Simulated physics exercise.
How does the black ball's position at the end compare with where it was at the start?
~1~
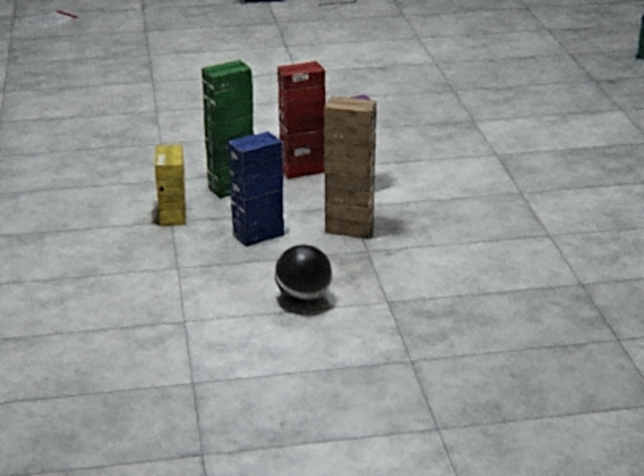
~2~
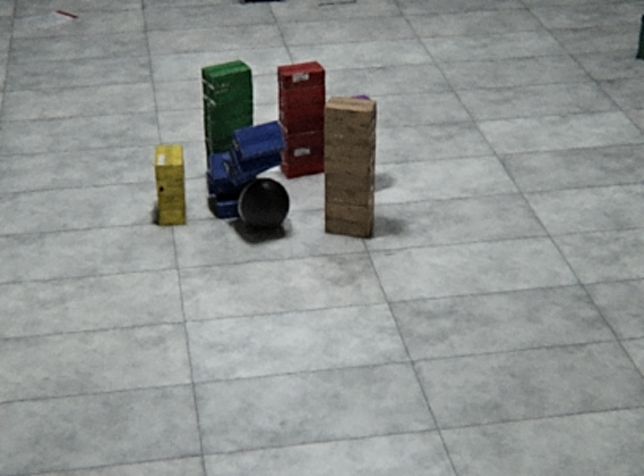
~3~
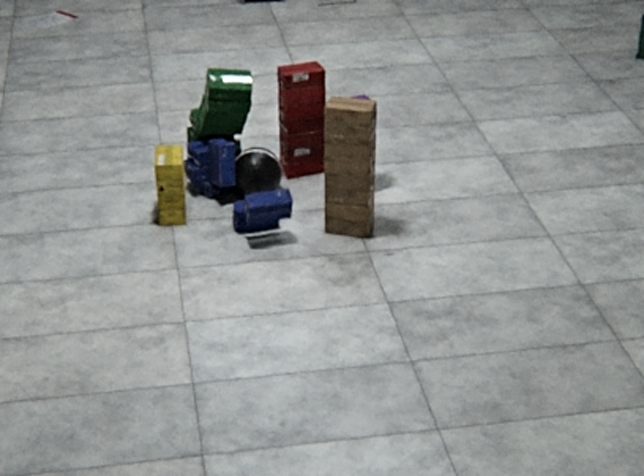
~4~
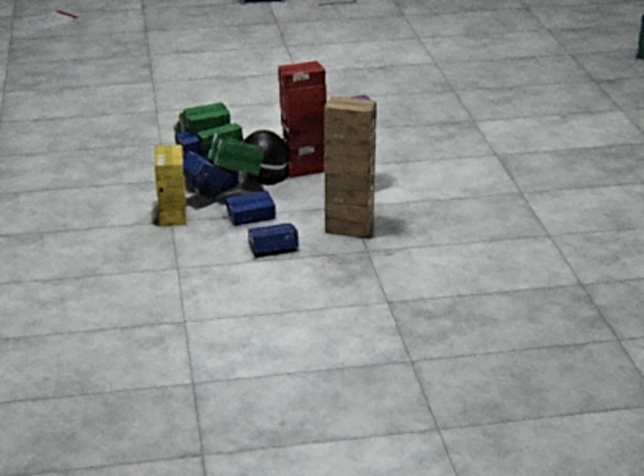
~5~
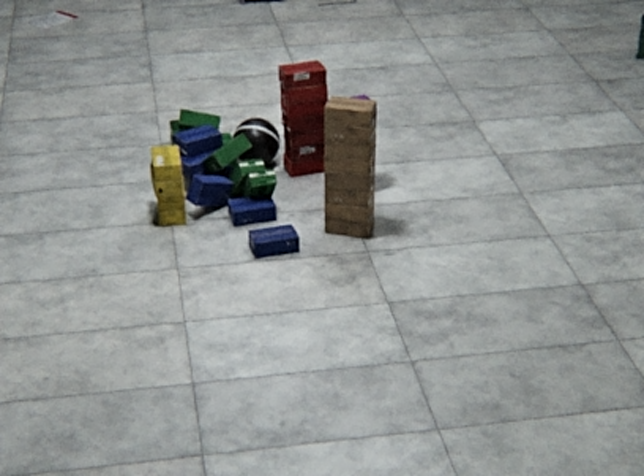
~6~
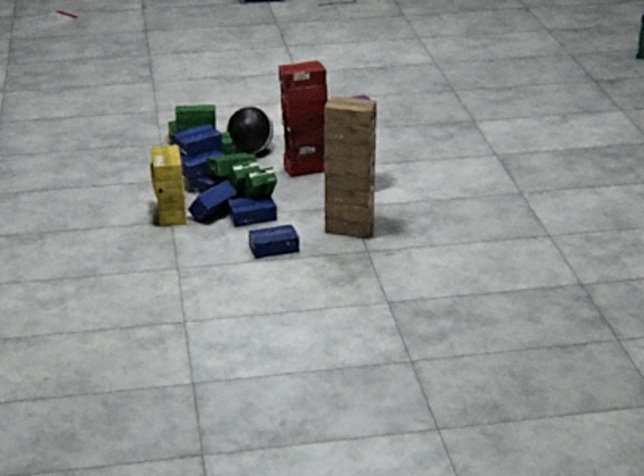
At the start the ball is on the open floor in front of the towers. By the end it is farther back and to the left, behind the fallen blue and green boxes and to the left of the red tower.
